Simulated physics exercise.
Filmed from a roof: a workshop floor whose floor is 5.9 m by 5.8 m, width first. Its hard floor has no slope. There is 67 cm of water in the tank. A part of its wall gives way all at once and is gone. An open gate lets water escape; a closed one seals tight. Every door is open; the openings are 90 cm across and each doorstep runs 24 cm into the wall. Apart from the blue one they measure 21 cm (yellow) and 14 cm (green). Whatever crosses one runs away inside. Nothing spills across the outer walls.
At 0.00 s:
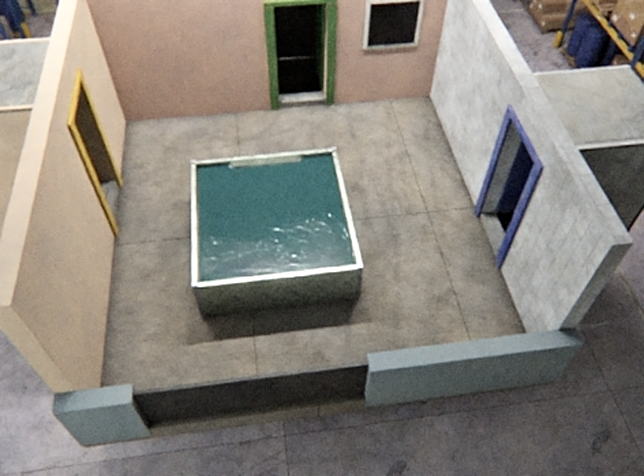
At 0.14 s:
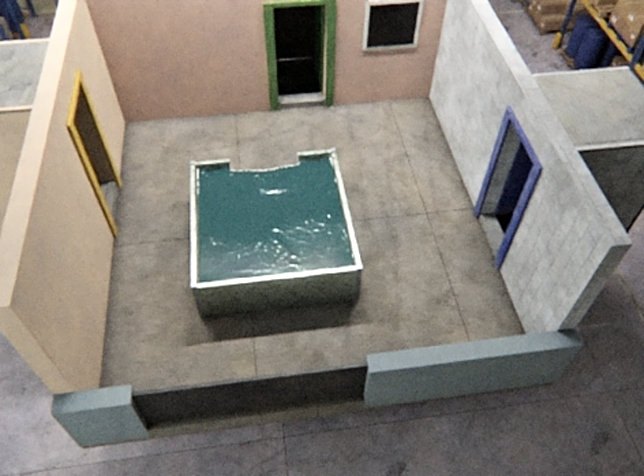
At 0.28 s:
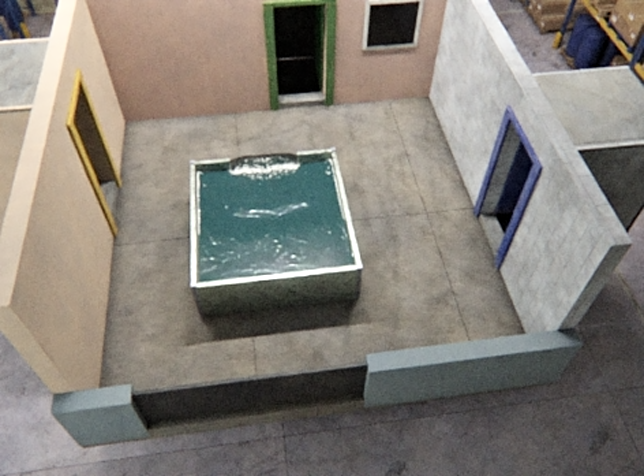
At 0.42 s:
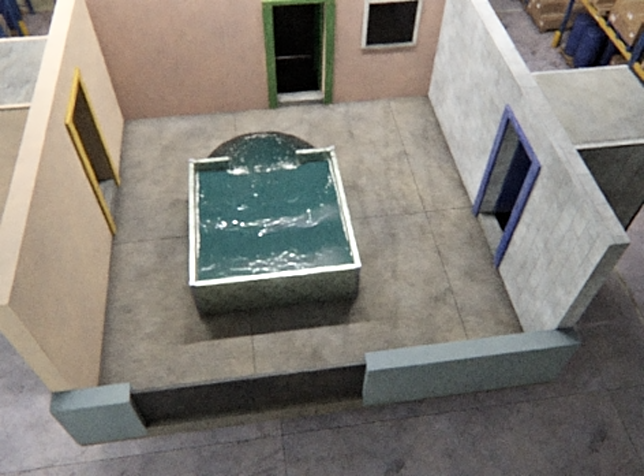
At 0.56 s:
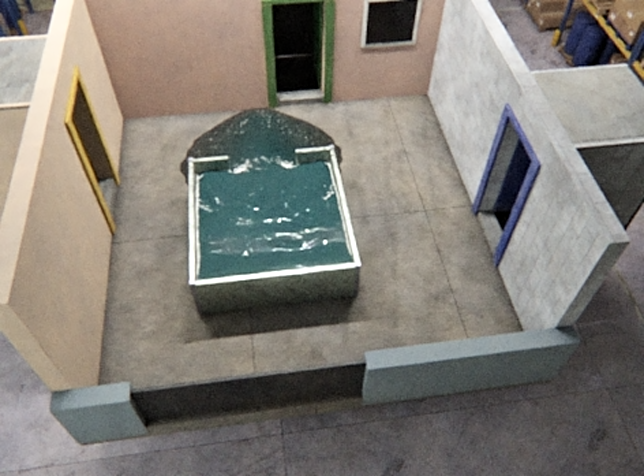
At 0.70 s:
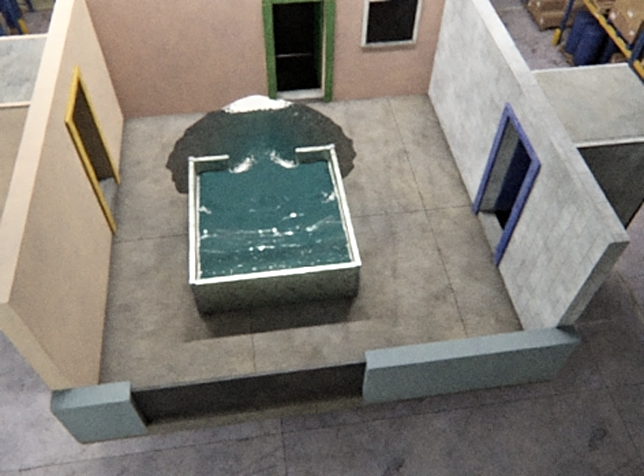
The footage shows a square tank of still green water in a roofless room with coloured doorways; part of its far wall disappears, and water pours through the gap, spreading across the floor in a widening, rounded dark sheet.
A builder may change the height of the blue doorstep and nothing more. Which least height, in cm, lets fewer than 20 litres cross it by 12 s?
Some 9 cm above the ground.
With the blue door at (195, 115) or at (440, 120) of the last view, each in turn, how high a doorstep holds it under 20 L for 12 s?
About 23 and 19 cm.
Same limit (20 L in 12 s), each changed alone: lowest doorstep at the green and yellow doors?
Roughly 28 cm at green and 5.0 cm at yellow.
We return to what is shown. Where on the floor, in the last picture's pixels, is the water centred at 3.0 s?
Near (261, 189).
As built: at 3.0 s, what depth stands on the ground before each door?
Depths in cm: Yellow 8, blue 0, green 25.
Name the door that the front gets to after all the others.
The blue one.
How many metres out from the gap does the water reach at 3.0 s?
About 3.8 m.
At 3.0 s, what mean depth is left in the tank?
Some 35 cm.
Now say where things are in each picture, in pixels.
In the first frame, still water, 67 cm deep, in the tank at (271, 214); the blue door at (504, 196) is dry.
In the second frame, the front is at a hidden place, 0.3 m from the gap on the far side; 0.3 m2 of floor is wet, 67 cm left at the back.
In the third frame, water pours out on the far side and has run 0.8 m, to a hidden place; about 11 cm deep outside, 67 cm at the back.
In the fourth frame, water pours out on the far side and has run 1.4 m, to (252, 136); about 8 cm deep outside, 67 cm at the back.
In the fifth frame, the front is at (249, 112), 2.0 m from the gap on the far side; 3.7 m2 of floor is wet, 66 cm left at the back.
In the sixth frame, water pours out on the far side and has run 2.1 m, to (296, 105); about 5 cm deep outside, 62 cm at the back; 2.8 m in a straight line remain to the blue door at (502, 194).
After 1.4 s water covers 25 % of the floor, deepest (41 cm) near (267, 183); it has not reached the blue door.
After 3.0 s water covers 45 % of the floor, deepest (34 cm) near (124, 120); it has not reached the blue door.
After 12.0 s water covers 100 % of the floor, deepest (14 cm) near (96, 415); 12 cm at the blue door, 9 litres in over its 11 cm doorstep.
At the blue door as built, the water arrived by 3.4 s and peaked near 15 cm at 10.6 s.
With a doorstep of 8 cm, 26 litres would have come in within the 12 s; with 11 cm, 9 litres. So under 20 litres takes about 9 cm.
